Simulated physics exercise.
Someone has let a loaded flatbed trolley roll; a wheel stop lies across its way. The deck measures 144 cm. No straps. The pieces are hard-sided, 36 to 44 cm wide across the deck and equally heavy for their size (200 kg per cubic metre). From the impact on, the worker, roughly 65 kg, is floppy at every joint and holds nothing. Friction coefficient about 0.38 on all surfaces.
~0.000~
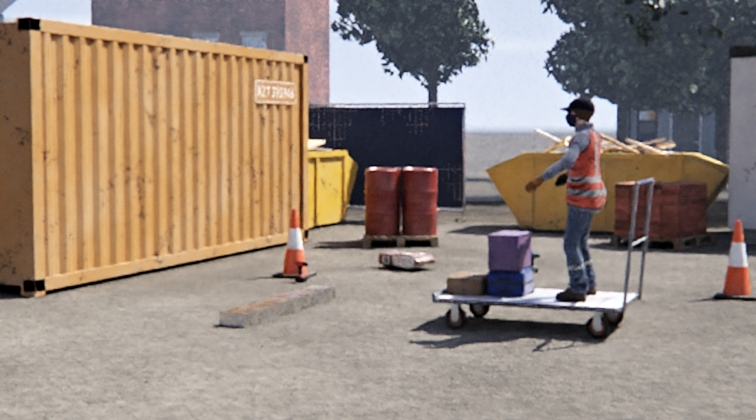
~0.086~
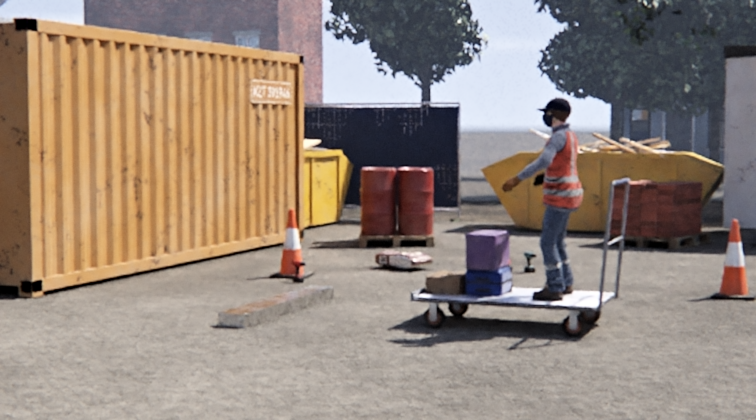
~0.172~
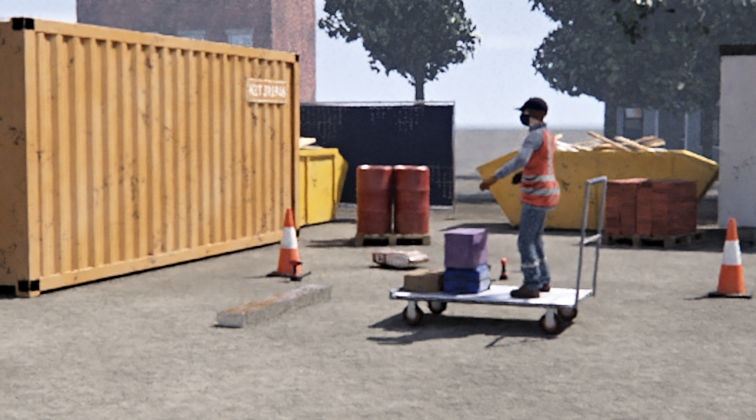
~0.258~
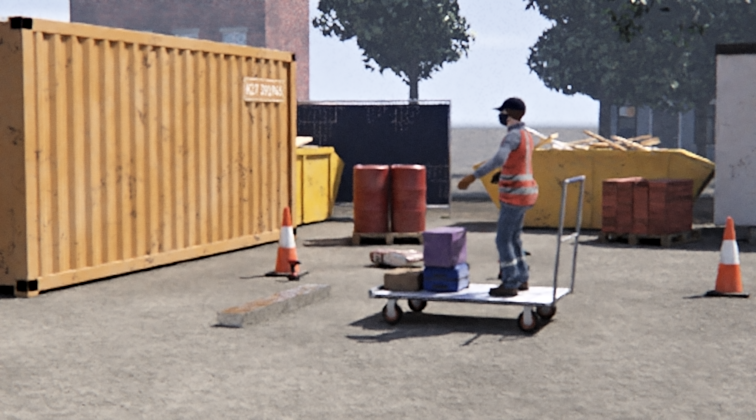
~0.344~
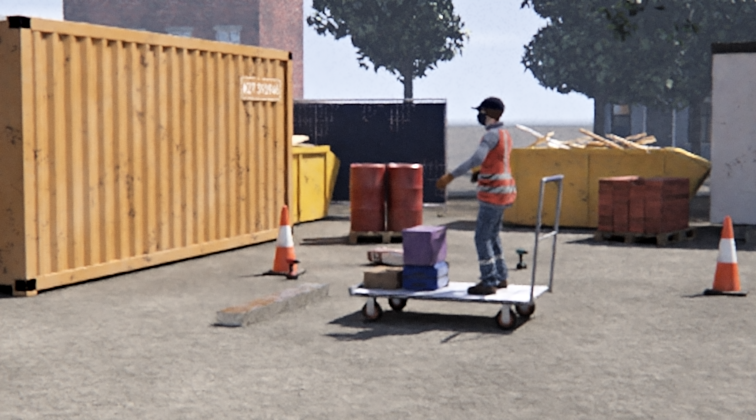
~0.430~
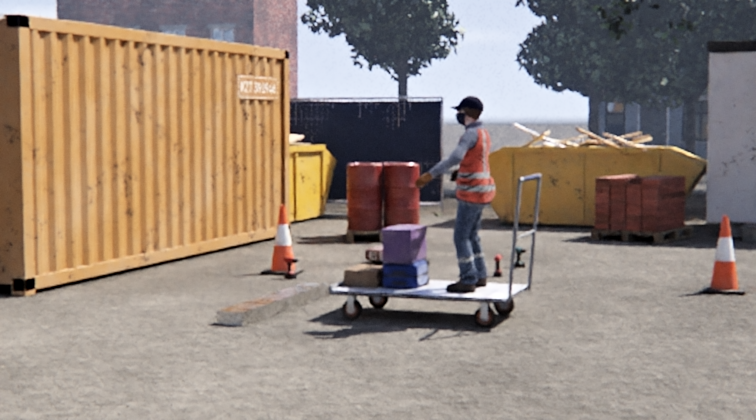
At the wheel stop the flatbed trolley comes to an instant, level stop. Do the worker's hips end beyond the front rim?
At this pace the worker's hips go over the front rim.
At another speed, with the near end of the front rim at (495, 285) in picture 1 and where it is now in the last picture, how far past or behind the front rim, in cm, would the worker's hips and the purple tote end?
In that case hips 70 past, purple 160 past.
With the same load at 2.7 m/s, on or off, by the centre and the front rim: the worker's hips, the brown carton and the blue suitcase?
Then hips off, brown on, blue on.
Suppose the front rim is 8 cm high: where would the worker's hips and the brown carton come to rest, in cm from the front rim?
Then hips 40 past, brown 20 behind.
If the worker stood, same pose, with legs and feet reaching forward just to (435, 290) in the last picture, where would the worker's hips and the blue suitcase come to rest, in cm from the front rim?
In that case hips 60 past, blue 50 behind.
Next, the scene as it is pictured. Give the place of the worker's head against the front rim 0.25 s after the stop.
Some 60 cm behind it.
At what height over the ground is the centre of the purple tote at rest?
Roughly 10 cm above it.
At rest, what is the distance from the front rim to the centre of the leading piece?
Some 50 cm past it.
The wheels strike at 0.74 s.
After 1.29 s the worker's hips are 34 cm behind the rim, near (316, 218) in the last picture's view.
After 1.74 s the worker's hips are 20 cm past the rim, near (258, 238) in the last picture's view.
When all is still (4.7 s), past the rim, purple tote and the worker's hips; behind it, brown carton and blue suitcase.
